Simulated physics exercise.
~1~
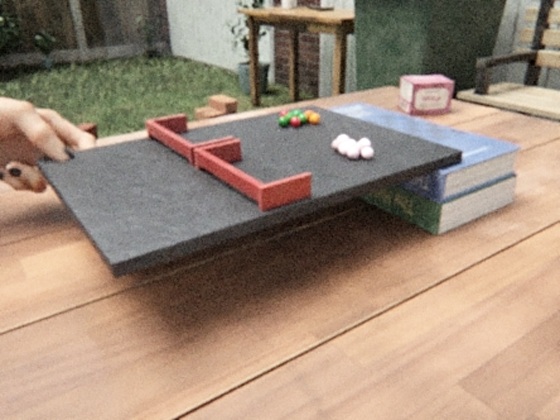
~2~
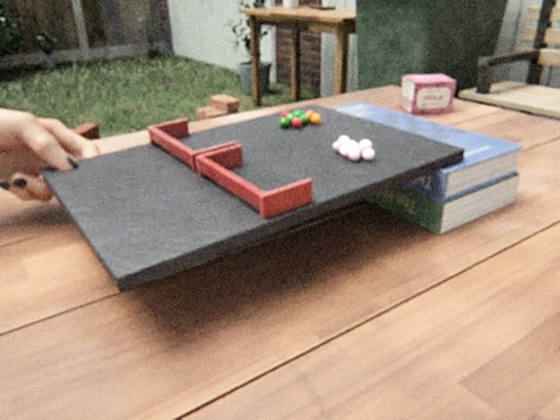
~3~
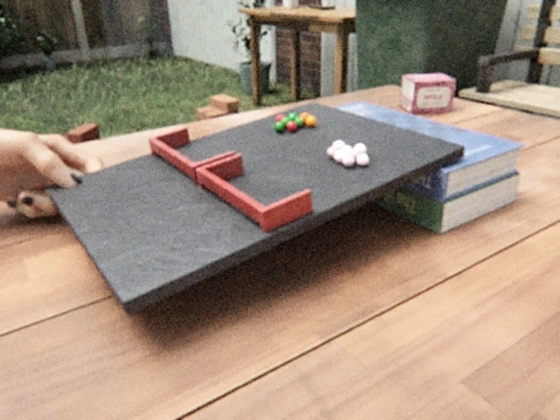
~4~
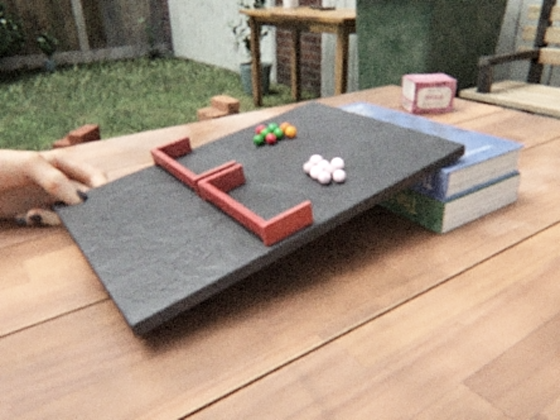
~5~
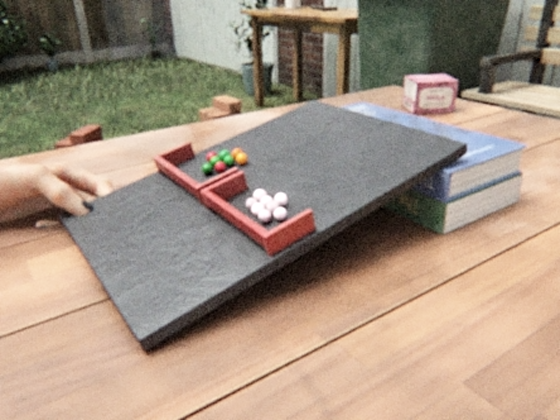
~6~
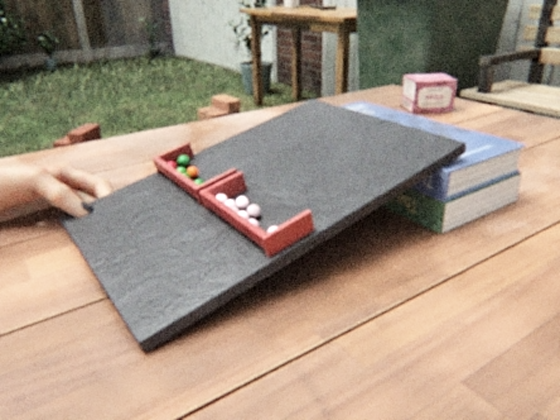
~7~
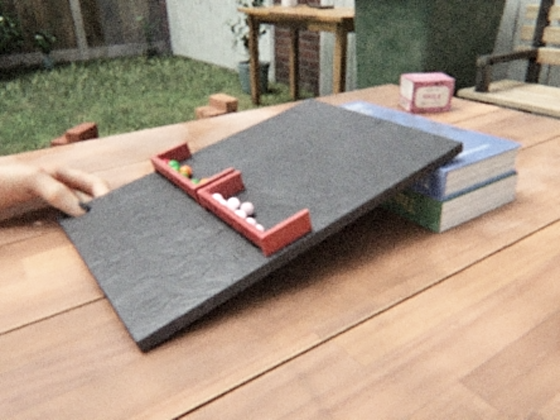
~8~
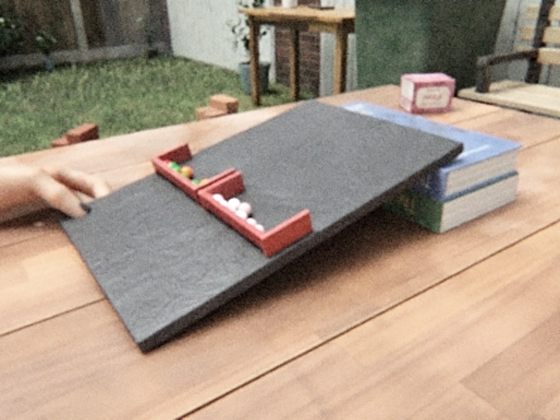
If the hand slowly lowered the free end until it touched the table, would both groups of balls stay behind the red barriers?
Yes, both the white balls and the multicoloured ones would stay behind their red barriers, as neither group can fit through.
Garden table, hand lowering one end of dark board propped on books, white and multicoloured balls rolling into red barriers and stopping.
